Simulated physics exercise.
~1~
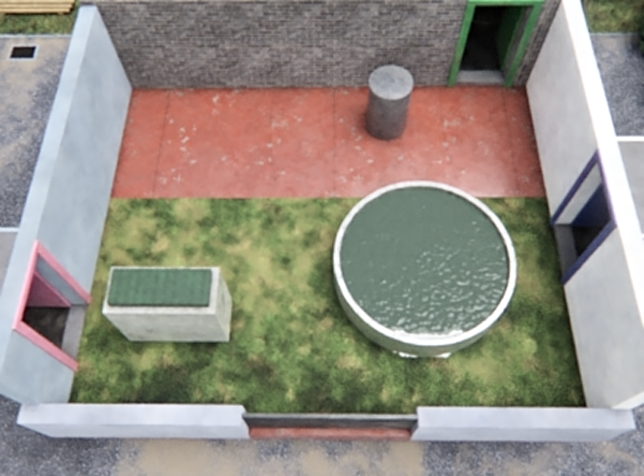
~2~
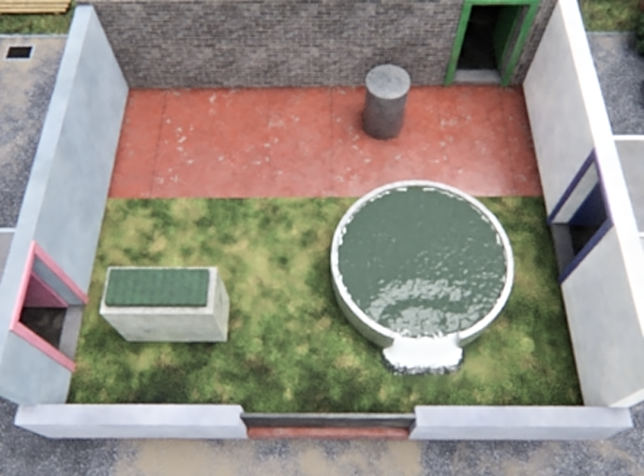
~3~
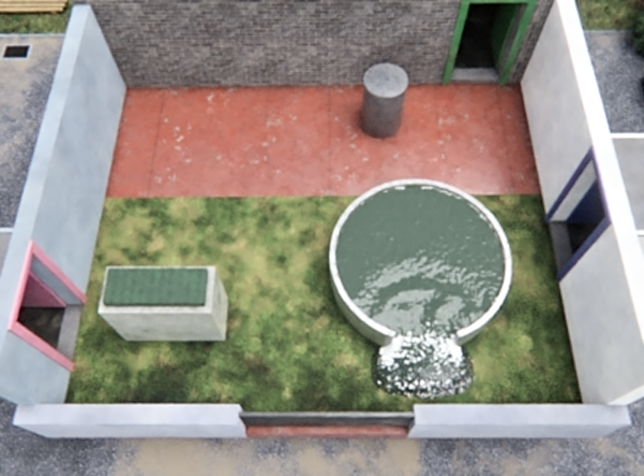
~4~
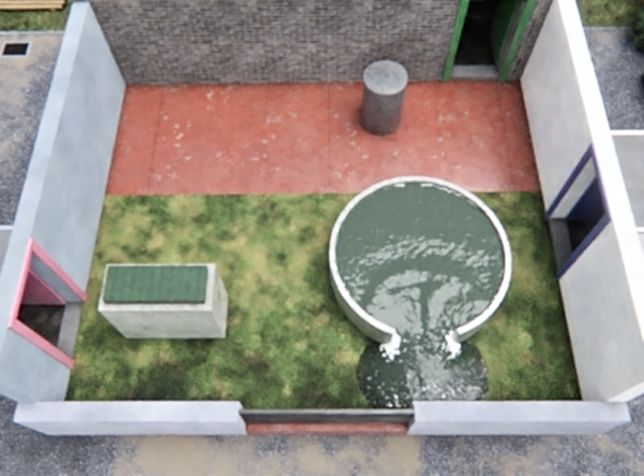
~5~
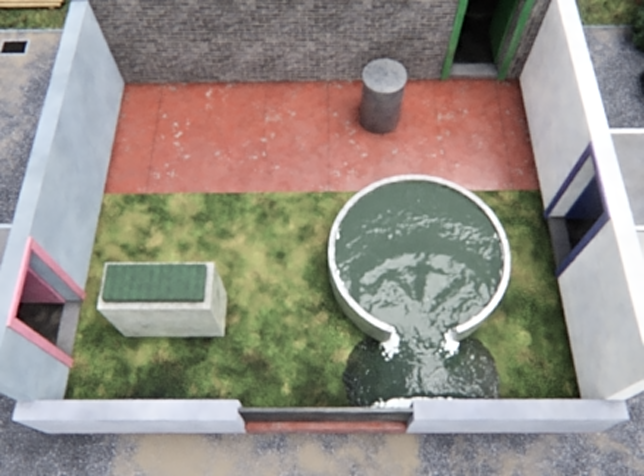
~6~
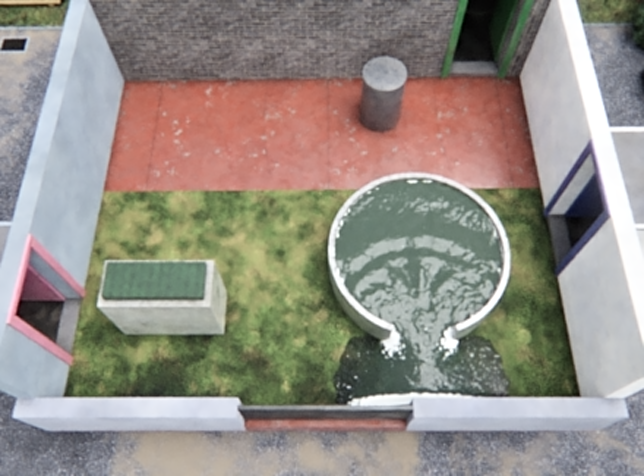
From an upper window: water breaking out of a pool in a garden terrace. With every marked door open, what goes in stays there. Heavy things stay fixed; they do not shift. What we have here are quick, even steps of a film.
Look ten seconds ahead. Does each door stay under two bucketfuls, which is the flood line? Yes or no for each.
Pink door - no, it floods; green door - yes, stays under; blue door - yes, stays under.
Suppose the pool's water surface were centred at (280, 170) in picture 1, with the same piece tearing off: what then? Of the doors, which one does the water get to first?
Answer: The pink door.
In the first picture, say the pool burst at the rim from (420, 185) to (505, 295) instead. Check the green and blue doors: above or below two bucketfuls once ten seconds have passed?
The green door takes more; the blue door takes more.
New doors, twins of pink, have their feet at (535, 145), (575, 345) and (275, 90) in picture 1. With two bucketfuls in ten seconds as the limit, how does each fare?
Door by door: Stays short, gets past, stays short.
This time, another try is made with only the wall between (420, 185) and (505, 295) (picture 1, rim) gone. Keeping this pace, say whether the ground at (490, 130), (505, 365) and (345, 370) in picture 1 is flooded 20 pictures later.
First soaked, second soaked, third unwetted.
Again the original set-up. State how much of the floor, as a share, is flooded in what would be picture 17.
About 20 per cent.
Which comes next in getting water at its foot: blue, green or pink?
The blue one.
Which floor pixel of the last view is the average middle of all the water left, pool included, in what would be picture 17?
Close to pixel (414, 301).
A moment on, water covers 10 % of the floor; the pink door not reached, the green door not reached, the blue door not reached.
Next, water covers 20 % of the floor; the pink door not reached, the green door not reached, the blue door not reached.
Then, water covers 35 % of the floor; the pink door not reached, the green door not reached, the blue door wet at the sill, nothing in.
Later, water covers 65 % of the floor; the pink door under two buckets in, the green door wet at the sill, nothing in, the blue door wet at the sill, nothing in.
In the end, water covers 95 % of the floor; the pink door over two buckets in, the green door wet at the sill, nothing in, the blue door wet at the sill, nothing in.
